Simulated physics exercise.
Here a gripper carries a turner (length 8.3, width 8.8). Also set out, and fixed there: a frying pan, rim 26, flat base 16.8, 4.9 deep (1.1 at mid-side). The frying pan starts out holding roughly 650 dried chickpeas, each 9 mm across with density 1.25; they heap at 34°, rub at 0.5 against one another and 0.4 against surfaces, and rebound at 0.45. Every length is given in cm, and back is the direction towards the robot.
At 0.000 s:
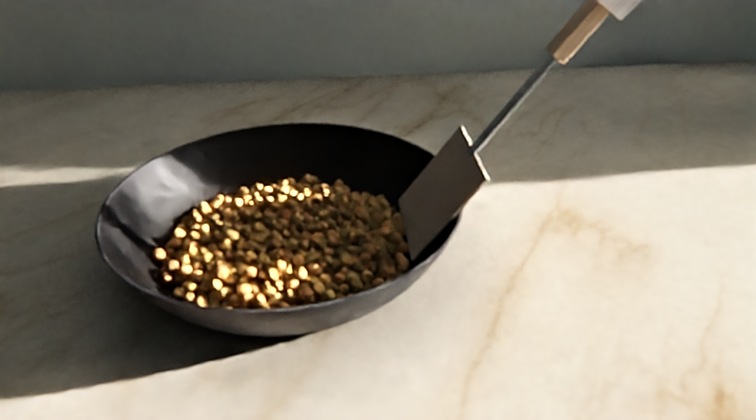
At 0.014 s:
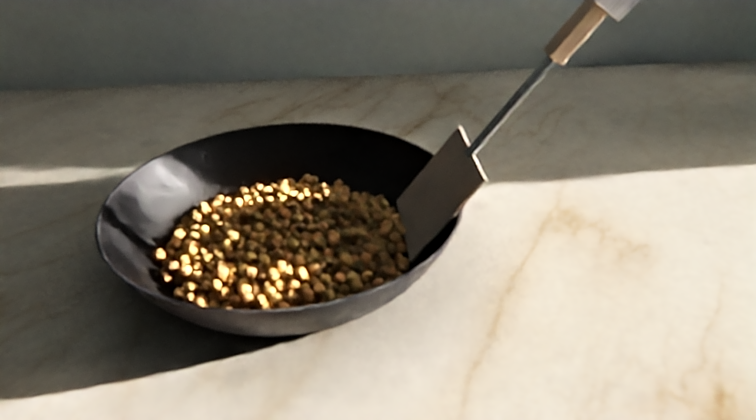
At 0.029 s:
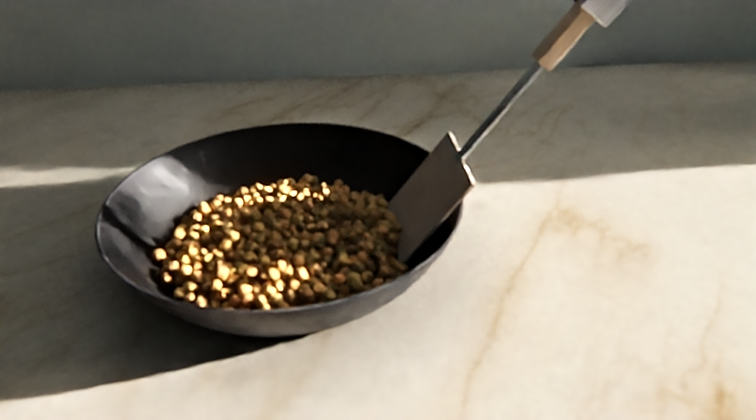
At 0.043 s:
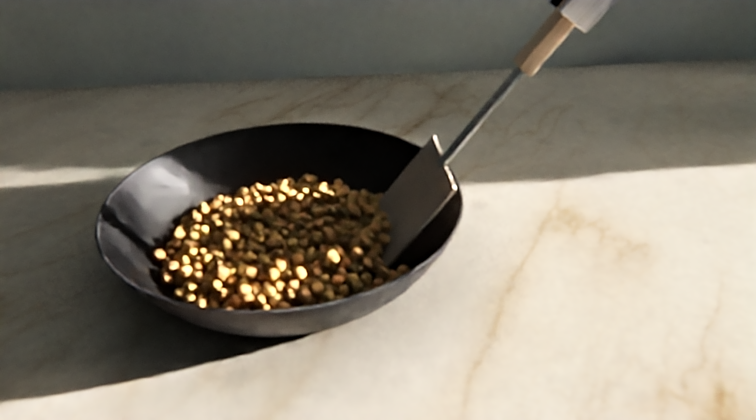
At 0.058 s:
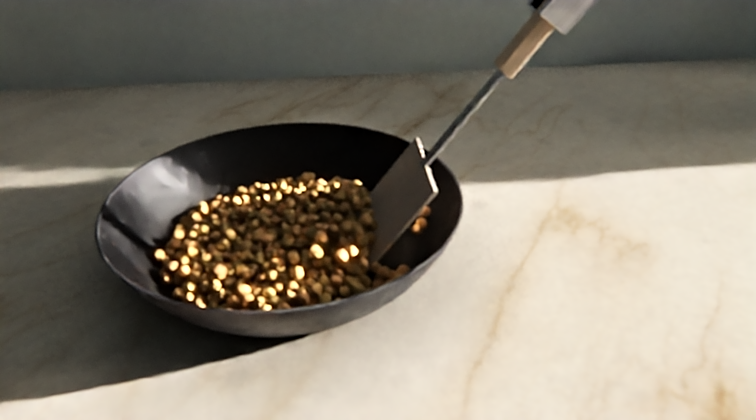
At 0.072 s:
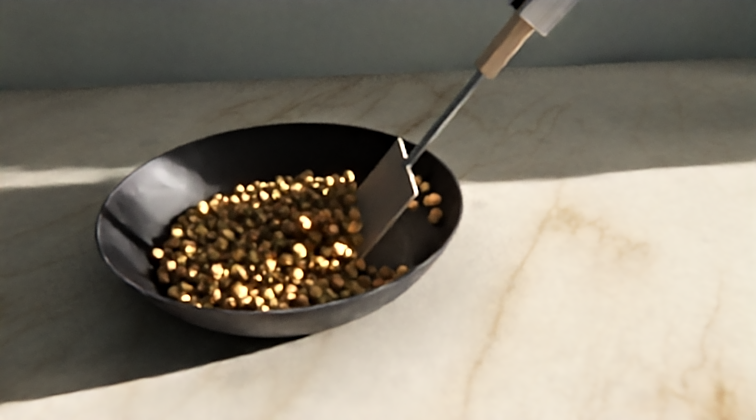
A gripper-held metal turner sliding left through small golden-brown pieces in a dark pan, leaving a few behind its blade.
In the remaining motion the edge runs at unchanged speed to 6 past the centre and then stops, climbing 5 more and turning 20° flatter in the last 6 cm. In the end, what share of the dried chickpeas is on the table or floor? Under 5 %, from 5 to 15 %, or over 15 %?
From 5 to 15 %.
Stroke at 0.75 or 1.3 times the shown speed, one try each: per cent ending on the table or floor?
Close to 0 and 15 percent respectively.
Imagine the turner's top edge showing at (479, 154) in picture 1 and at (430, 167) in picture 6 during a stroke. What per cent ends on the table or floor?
It works out to about 5 %, more or less.
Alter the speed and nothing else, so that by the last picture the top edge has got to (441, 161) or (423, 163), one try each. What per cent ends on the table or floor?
Around 0 per cent, then around 0 per cent.
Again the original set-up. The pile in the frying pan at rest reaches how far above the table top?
Roughly 4.0 centimetres.
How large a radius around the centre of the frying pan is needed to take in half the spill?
36 cm.
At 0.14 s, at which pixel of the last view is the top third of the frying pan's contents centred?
Centre: Roughly (246, 221) in the last picture.
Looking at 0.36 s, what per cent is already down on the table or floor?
Estimate: About 10 percent.
By 0.11 s, sloping 53°, highest piece 7 above the table; 652 in the frying pan.
By 0.14 s, sloping 45°, highest piece 8 above the table; 650 in the frying pan, 2 on the blade or in flight.
By 0.36 s, sloping 33°, highest piece 4 above the table; 590 in the frying pan, 61 on the table or floor, 1 on the blade or in flight.
By 1.41 s, sloping 33°, highest piece 4 above the table; 590 in the frying pan, 62 on the table or floor.
Final count, 590 in the frying pan, 62 on the table or floor. That is 10 % on the table or floor.
